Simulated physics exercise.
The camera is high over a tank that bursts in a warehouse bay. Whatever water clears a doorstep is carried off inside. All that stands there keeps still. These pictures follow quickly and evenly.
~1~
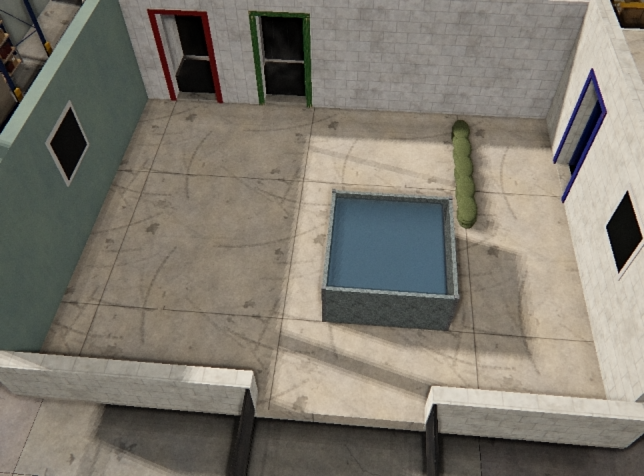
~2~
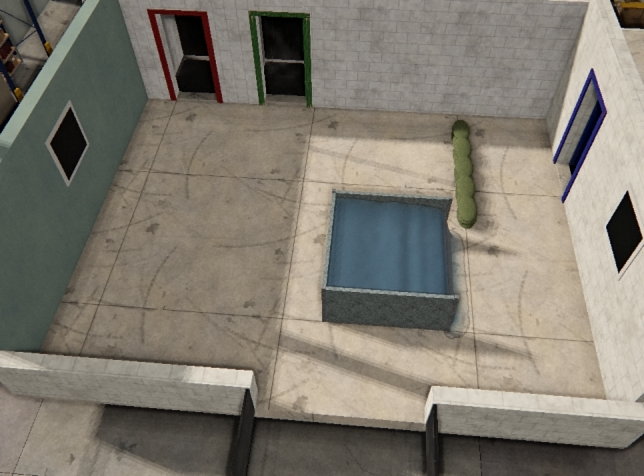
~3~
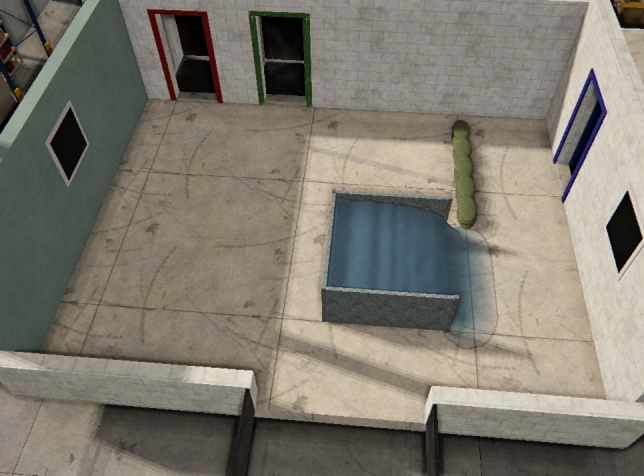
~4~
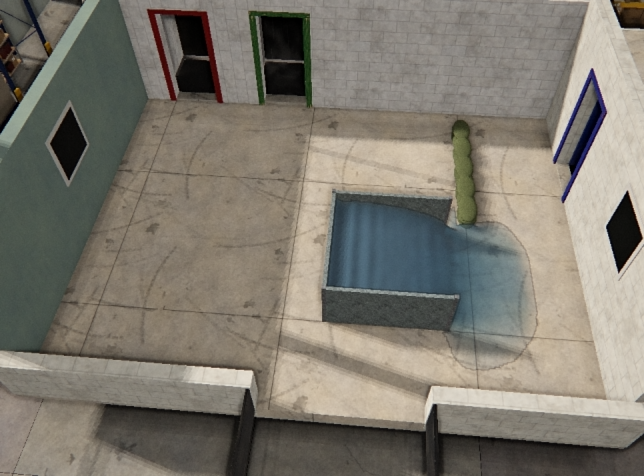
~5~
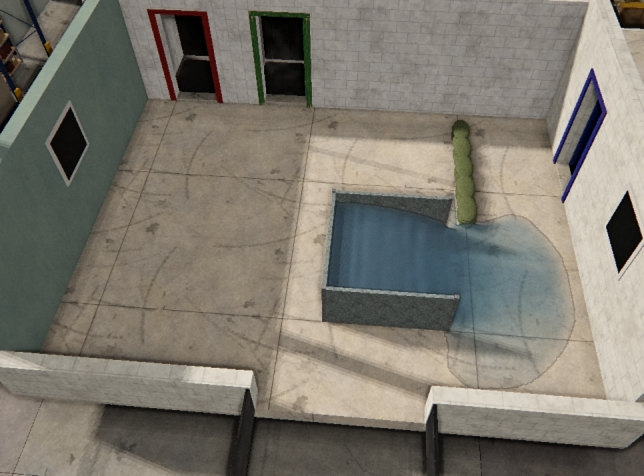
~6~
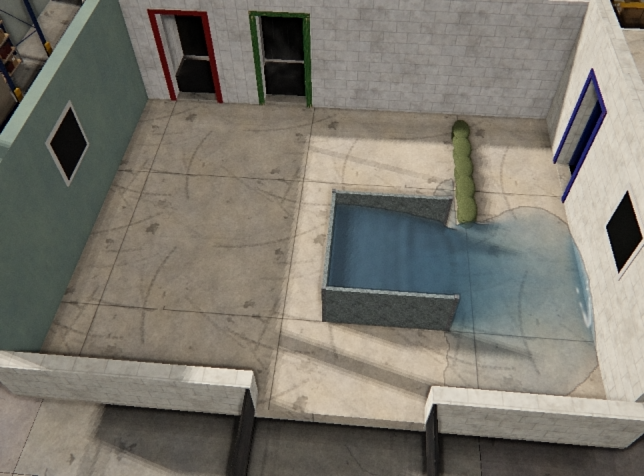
In a warehouse bay, a square open tank of blue water stood still until its right side gave way, and water poured out, spreading across the floor past a green hedge to the right wall.
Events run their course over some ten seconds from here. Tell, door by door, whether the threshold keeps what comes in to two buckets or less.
Green door: Up to two buckets, red door: Up to two buckets, blue door: Above two buckets.
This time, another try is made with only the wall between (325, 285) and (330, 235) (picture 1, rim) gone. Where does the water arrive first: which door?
Lab note - earliest arrival at the door marked red.
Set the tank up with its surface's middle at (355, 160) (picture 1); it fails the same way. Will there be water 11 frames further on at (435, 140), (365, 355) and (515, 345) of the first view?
I'd say swamped for the first, still dry for the second and swamped for the third.
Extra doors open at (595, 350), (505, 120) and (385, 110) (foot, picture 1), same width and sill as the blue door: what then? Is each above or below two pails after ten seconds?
One, ends up above; two, ends up above; three, ends up below.
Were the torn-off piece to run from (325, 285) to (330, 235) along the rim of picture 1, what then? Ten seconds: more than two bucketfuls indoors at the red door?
The red door goes past it.
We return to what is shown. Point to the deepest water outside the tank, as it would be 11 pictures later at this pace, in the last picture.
(600, 421).
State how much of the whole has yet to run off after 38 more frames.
My figure is close to 94 percent.
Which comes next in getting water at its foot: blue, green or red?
The one in blue.
A moment on, water covers 15 % of the floor; the green door not reached, the red door not reached, the blue door wet at the sill, nothing in.
Next, water covers 20 % of the floor; the green door not reached, the red door not reached, the blue door under two buckets in.
Then, water covers 40 % of the floor; the green door not reached, the red door not reached, the blue door over two buckets in.
Later, water covers 80 % of the floor; the green door wet at the sill, nothing in, the red door wet at the sill, nothing in, the blue door far over two buckets in.
In the end, water covers 90 % of the floor; the green door wet at the sill, nothing in, the red door wet at the sill, nothing in, the blue door far over two buckets in.
